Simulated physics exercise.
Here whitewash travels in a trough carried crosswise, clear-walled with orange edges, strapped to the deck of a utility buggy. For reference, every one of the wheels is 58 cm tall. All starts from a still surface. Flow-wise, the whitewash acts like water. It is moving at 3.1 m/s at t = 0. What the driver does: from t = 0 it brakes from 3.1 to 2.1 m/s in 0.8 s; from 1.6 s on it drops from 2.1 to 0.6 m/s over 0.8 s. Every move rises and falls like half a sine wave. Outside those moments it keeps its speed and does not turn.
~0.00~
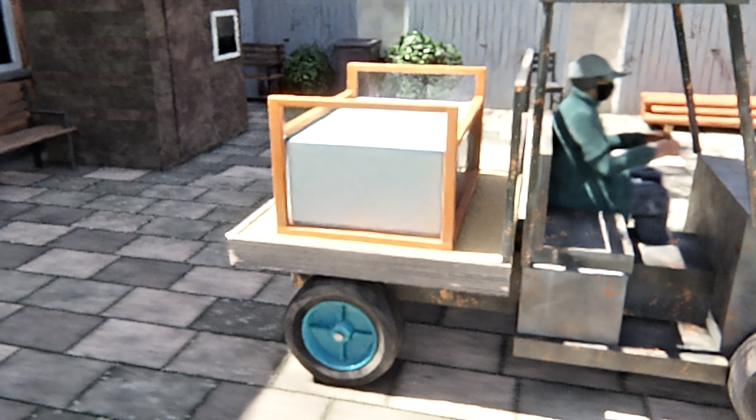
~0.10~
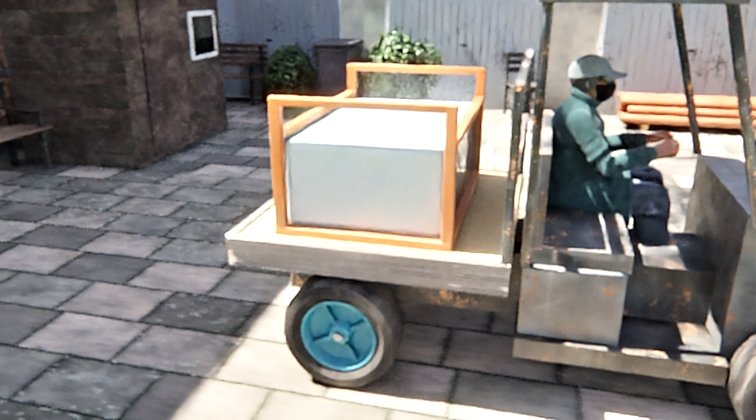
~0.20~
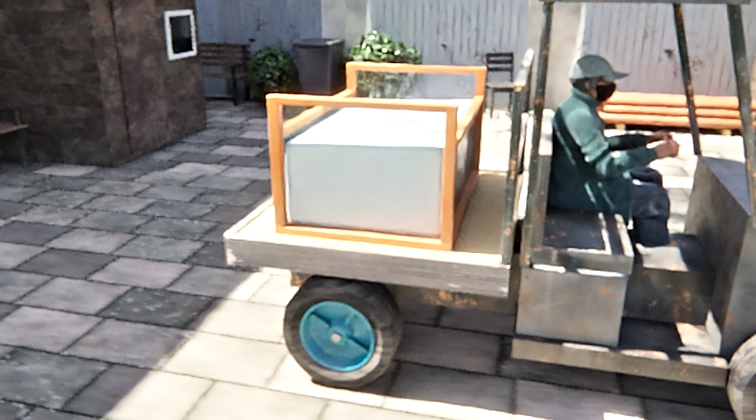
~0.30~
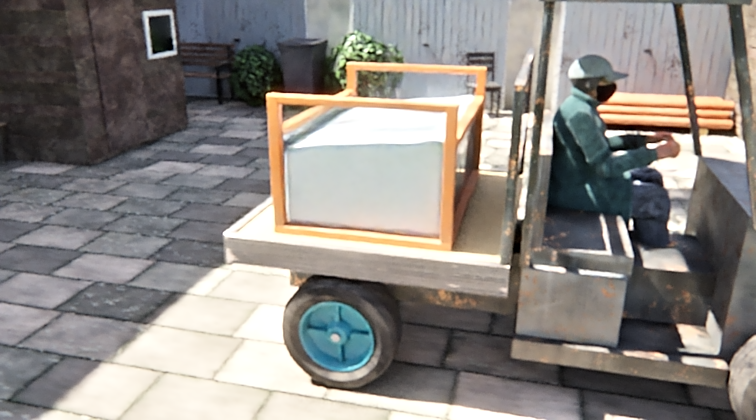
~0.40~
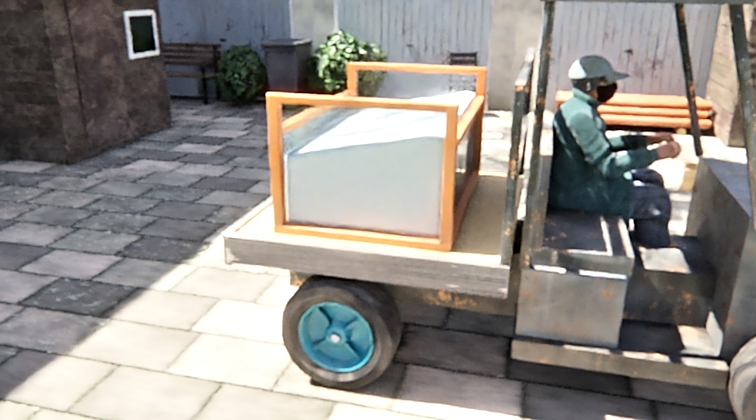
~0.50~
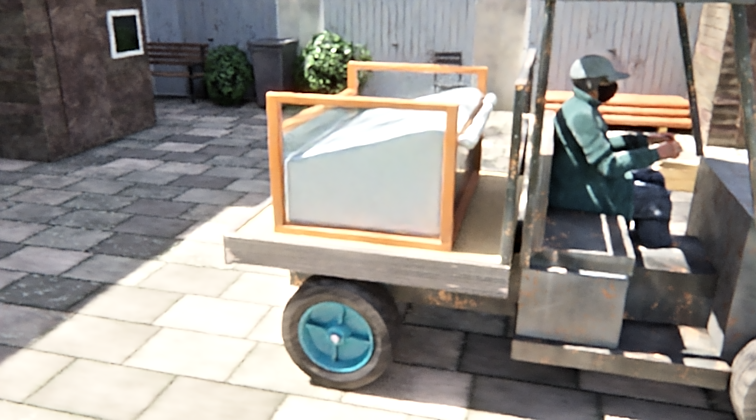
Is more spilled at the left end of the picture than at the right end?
No, more goes at the right end.
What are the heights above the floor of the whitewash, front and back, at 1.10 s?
Level, front = 34 cm; level, back = 50 cm.
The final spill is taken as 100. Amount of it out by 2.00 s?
By that time, around 50 percent of it is out.
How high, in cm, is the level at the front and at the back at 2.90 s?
About 30 cm in front and 44 cm behind.
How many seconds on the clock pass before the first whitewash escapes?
I'd put it at near 0.7 seconds.
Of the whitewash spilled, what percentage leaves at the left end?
Around 10 in a hundred.
After 1.10 s front 35 cm, middle 39 cm, back 50 cm above the floor; the loss stands at 3 per cent, over the right end.
After 2.00 s front 47 cm, middle 42 cm, back 30 cm above the floor; the loss stands at 4 per cent, over the right end, a little elsewhere.
After 2.90 s front 31 cm, middle 39 cm, back 44 cm above the floor; the loss stands at 7 per cent, over the right end, a little elsewhere.
After 5.39 s the loss stands at 8 per cent, over the right end, a little elsewhere; the right end has passed 7 per cent and the left end 1.
